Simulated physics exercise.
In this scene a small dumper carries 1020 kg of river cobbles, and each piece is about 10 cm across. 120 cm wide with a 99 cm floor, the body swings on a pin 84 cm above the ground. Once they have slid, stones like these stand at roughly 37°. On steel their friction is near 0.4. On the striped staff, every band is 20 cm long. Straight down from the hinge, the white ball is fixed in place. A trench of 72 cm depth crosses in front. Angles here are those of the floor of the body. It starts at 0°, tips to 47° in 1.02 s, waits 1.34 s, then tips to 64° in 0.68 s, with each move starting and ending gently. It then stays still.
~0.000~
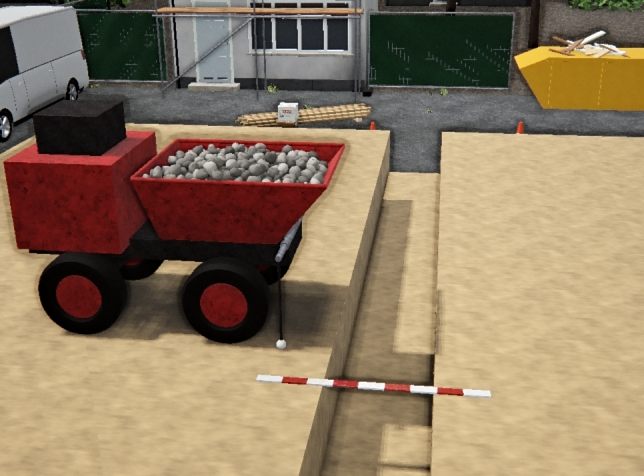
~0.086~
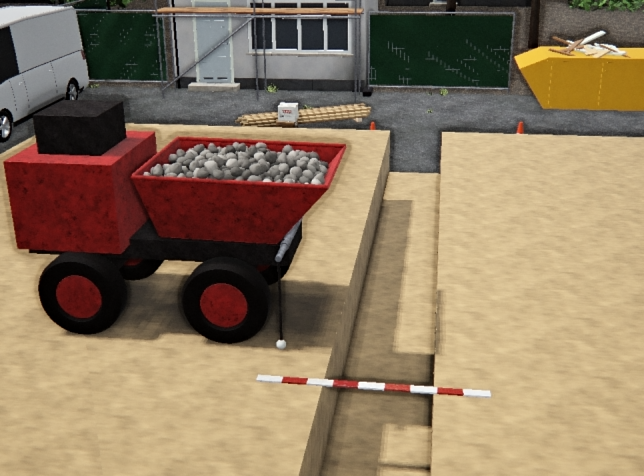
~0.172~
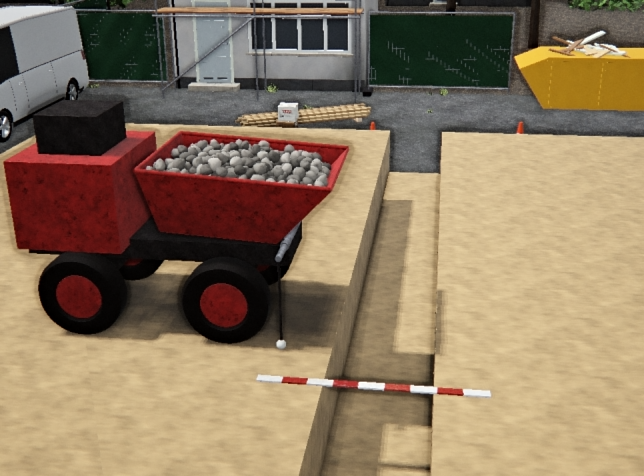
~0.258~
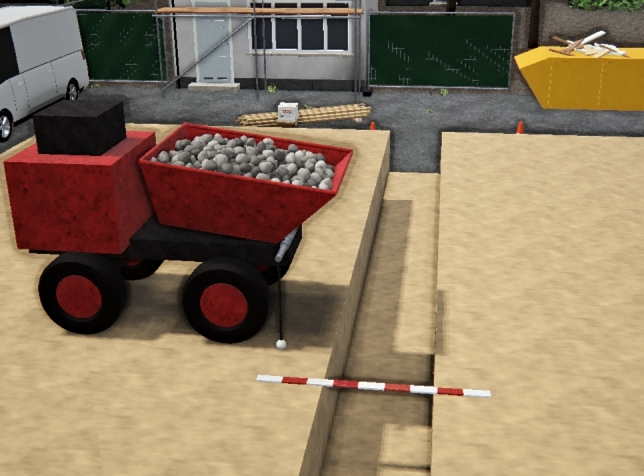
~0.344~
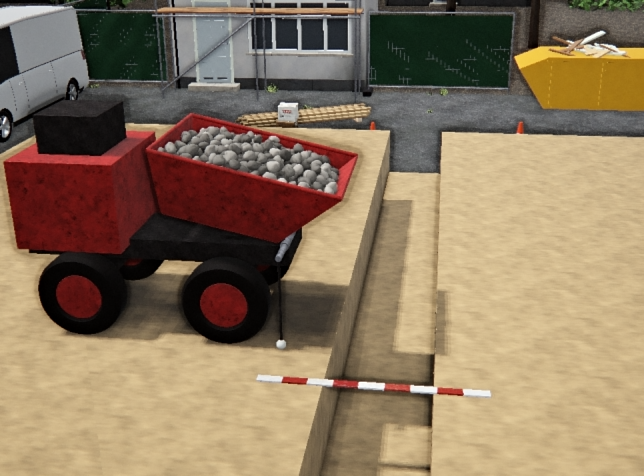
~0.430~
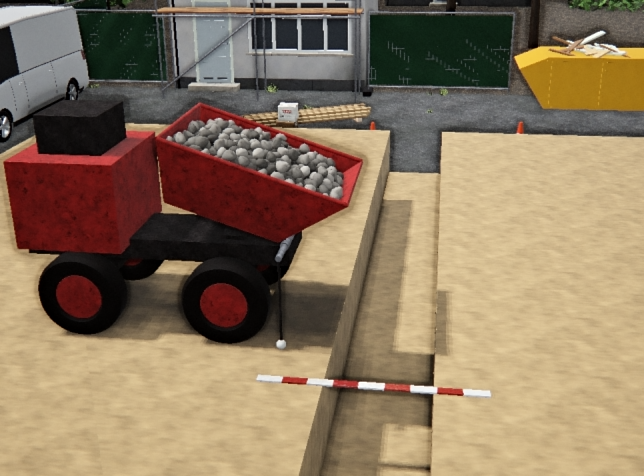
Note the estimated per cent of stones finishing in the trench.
Estimate: 85 per cent.
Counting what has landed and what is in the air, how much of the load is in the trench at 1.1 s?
Some 0 per cent of the load by that point.
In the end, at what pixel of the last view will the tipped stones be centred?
The tipped stones centre close to (401, 374).
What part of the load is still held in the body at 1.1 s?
I'd put it at some 100 per cent.
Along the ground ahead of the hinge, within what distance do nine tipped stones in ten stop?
Roughly 120 centimetres ahead of it along the ground.
After 0.8 s the floor is at 39°; 100 % in the body; the foremost stones are at (351, 208).
After 1.1 s the floor is at 47°; 99 % in the body, 1 % in the trench; the foremost stones are at (390, 226).
After 3.5 s the floor is at 64°; 55 % in the body, 40 % in the trench, 5 % past the trench; the foremost stones are at (568, 314).
After 6.3 s the floor is at 64°; 4 % in the body, 87 % in the trench, 9 % past the trench; the foremost stones are at (573, 309).
